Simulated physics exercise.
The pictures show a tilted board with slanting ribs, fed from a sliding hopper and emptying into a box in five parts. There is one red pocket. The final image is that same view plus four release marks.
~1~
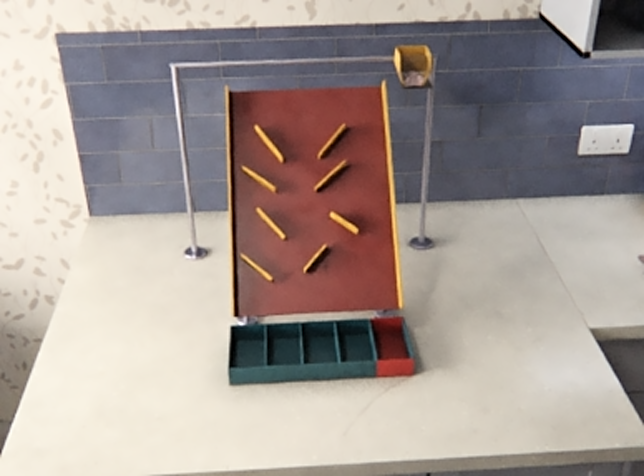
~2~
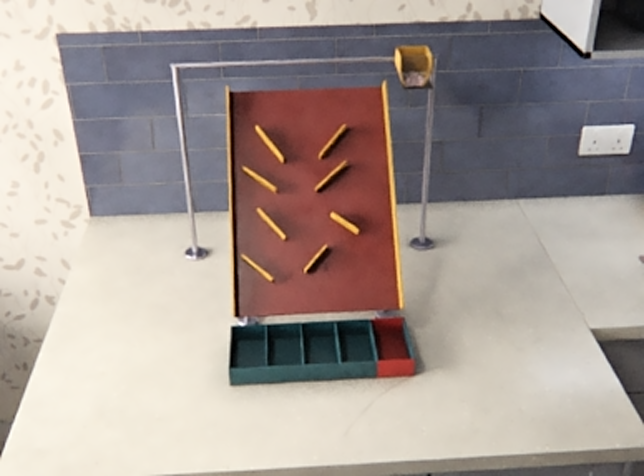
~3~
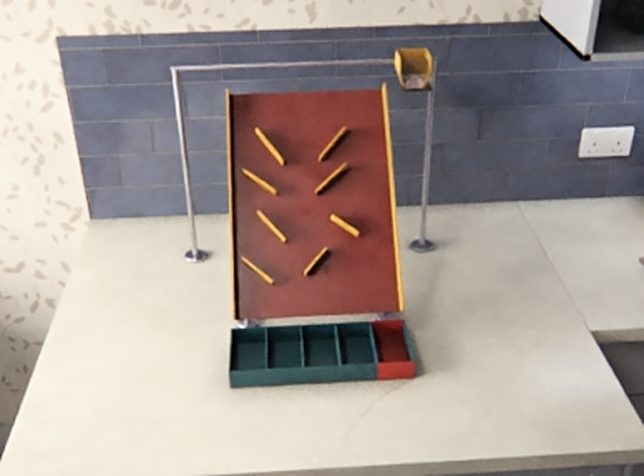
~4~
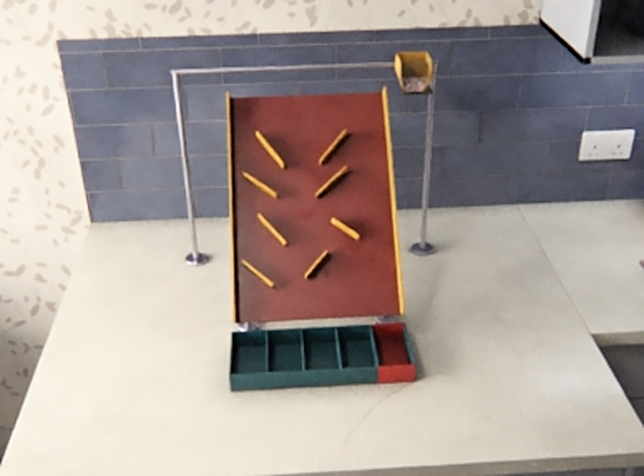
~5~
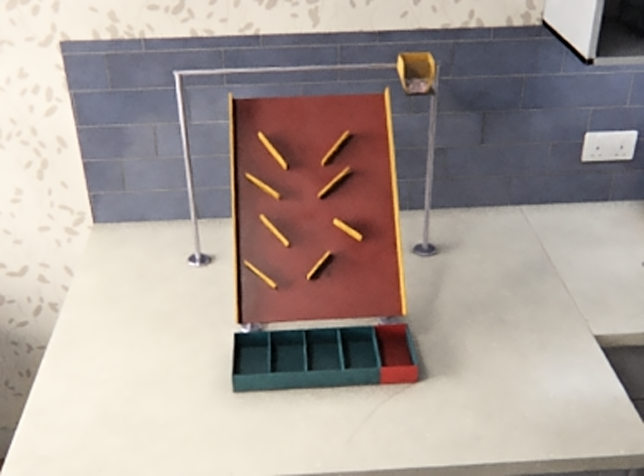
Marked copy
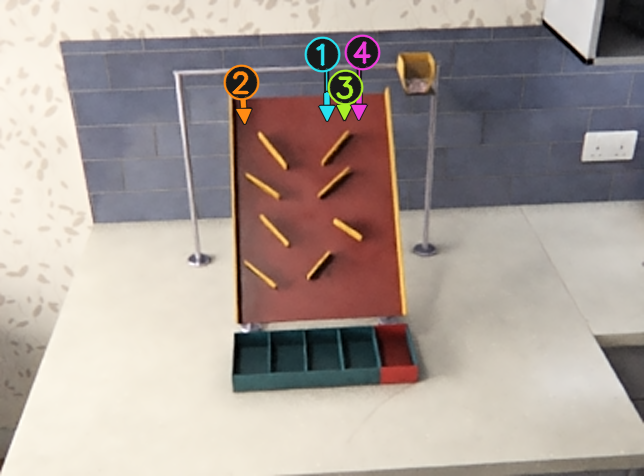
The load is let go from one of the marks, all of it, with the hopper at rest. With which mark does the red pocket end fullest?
Take 4.
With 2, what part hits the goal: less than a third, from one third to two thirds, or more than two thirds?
Less than a third.
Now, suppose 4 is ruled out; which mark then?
That is mark 3.
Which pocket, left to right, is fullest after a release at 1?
It is the second one.
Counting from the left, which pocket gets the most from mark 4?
The fifth from the left.
On the marked copy, mark 1 meets the board at (327, 115); mark 2 meets the board at (244, 118); mark 3 meets the board at (344, 114); mark 4 meets the board at (358, 114).
For mark 1, only a few in the red pocket, close to half in other pockets, close to half outside the box.
For mark 2, only a few in the red pocket, close to half in other pockets, close to a third outside the box.
For mark 3, close to a third in the red pocket, close to a quarter in other pockets, close to half outside the box.
For mark 4, close to half in the red pocket, close to a quarter in other pockets, close to a third outside the box.
